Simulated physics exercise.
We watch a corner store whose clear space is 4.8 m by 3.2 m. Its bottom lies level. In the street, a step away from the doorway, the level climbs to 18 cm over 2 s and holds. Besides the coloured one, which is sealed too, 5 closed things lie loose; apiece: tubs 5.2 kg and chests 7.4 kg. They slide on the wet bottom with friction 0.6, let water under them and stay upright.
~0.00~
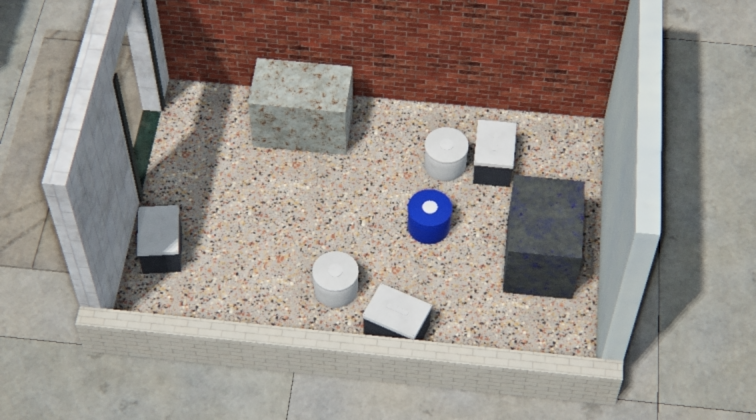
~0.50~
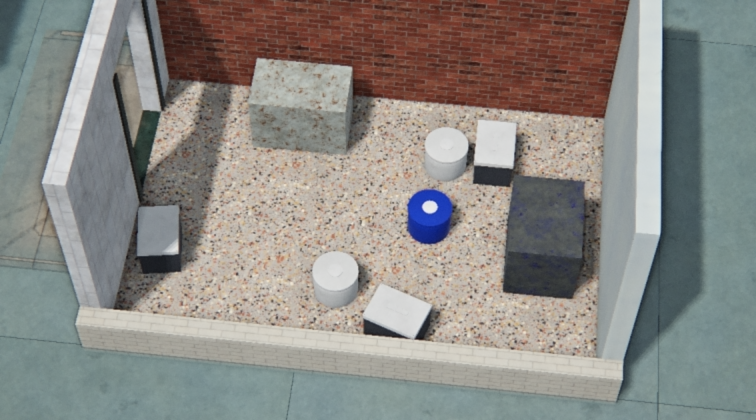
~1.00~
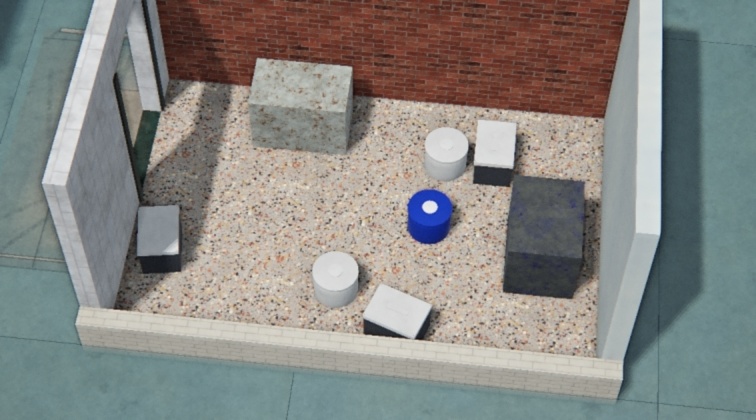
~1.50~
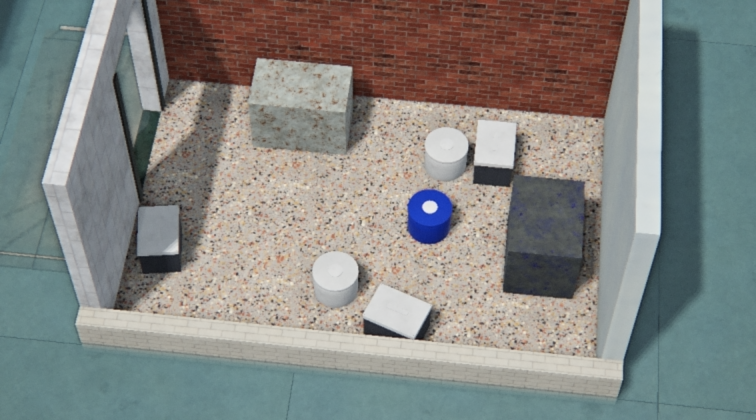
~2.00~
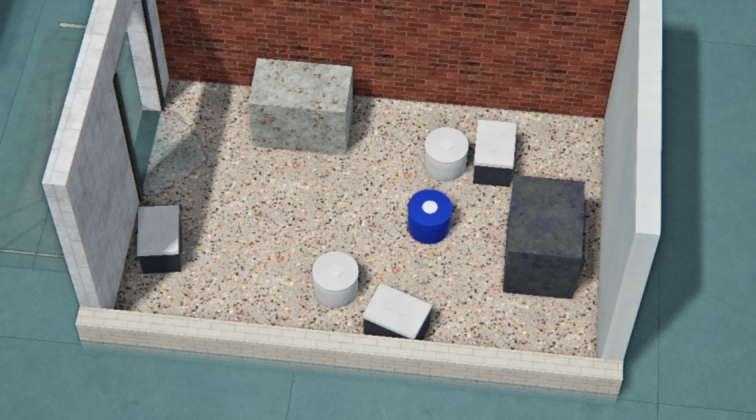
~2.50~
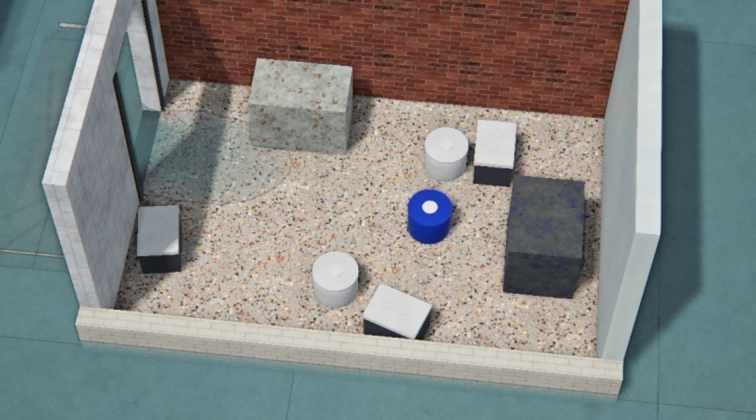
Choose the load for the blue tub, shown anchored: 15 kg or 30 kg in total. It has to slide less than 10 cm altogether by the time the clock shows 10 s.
I expect that the lower weight is enough.
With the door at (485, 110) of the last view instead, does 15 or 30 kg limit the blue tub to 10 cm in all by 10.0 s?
In that case only the higher weight holds it.
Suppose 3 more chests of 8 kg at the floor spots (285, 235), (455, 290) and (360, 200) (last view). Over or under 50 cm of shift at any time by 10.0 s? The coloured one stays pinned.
In that order: Over, under, more.
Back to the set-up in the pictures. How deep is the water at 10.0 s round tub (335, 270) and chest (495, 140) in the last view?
About 12 and 10 cm.
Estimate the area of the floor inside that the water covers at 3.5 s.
About 5.0 m2.
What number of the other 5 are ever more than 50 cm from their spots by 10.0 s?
That makes 4.
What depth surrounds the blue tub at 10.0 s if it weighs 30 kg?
Roughly 6 cm.
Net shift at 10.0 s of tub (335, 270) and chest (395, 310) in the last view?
In turn: 200 cm, 150 cm.
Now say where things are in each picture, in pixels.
The blue tub at (430, 207) rests on the ground; 0.0 m2 under water; 0 of 6 have shifted, in the first frame.
The blue tub at (430, 207) rests on the ground; 0.0 m2 under water; 0 of 6 have shifted, in the second frame.
The blue tub at (430, 207) rests on the ground; 0.0 m2 under water; 0 of 6 have shifted, in the third frame.
The blue tub at (430, 207) rests on the ground; 0.0 m2 under water; 0 of 6 have shifted, in the fourth frame.
The blue tub at (430, 207) rests on the ground; water covers 0.4 m2; 0 of 6 have shifted, in the fifth frame.
The blue tub at (430, 207), on the bottom; water covers 1.3 m2; 0 of 6 have shifted, in the sixth frame.
After 3.5 s the blue tub would be 0 cm from its start with 15 kg and 0 cm from its start with 30 kg; 0 cm of water round it then.
After 4.5 s the blue tub would be 0 cm from its start with 15 kg and 0 cm from its start with 30 kg; 4 cm of water round it then.
After 7.0 s the blue tub would be 0 cm from its start with 15 kg and 0 cm from its start with 30 kg; 5 cm of water round it then.
After 10.0 s the blue tub would be 0 cm from its start with 15 kg and 0 cm from its start with 30 kg; 6 cm of water round it then.
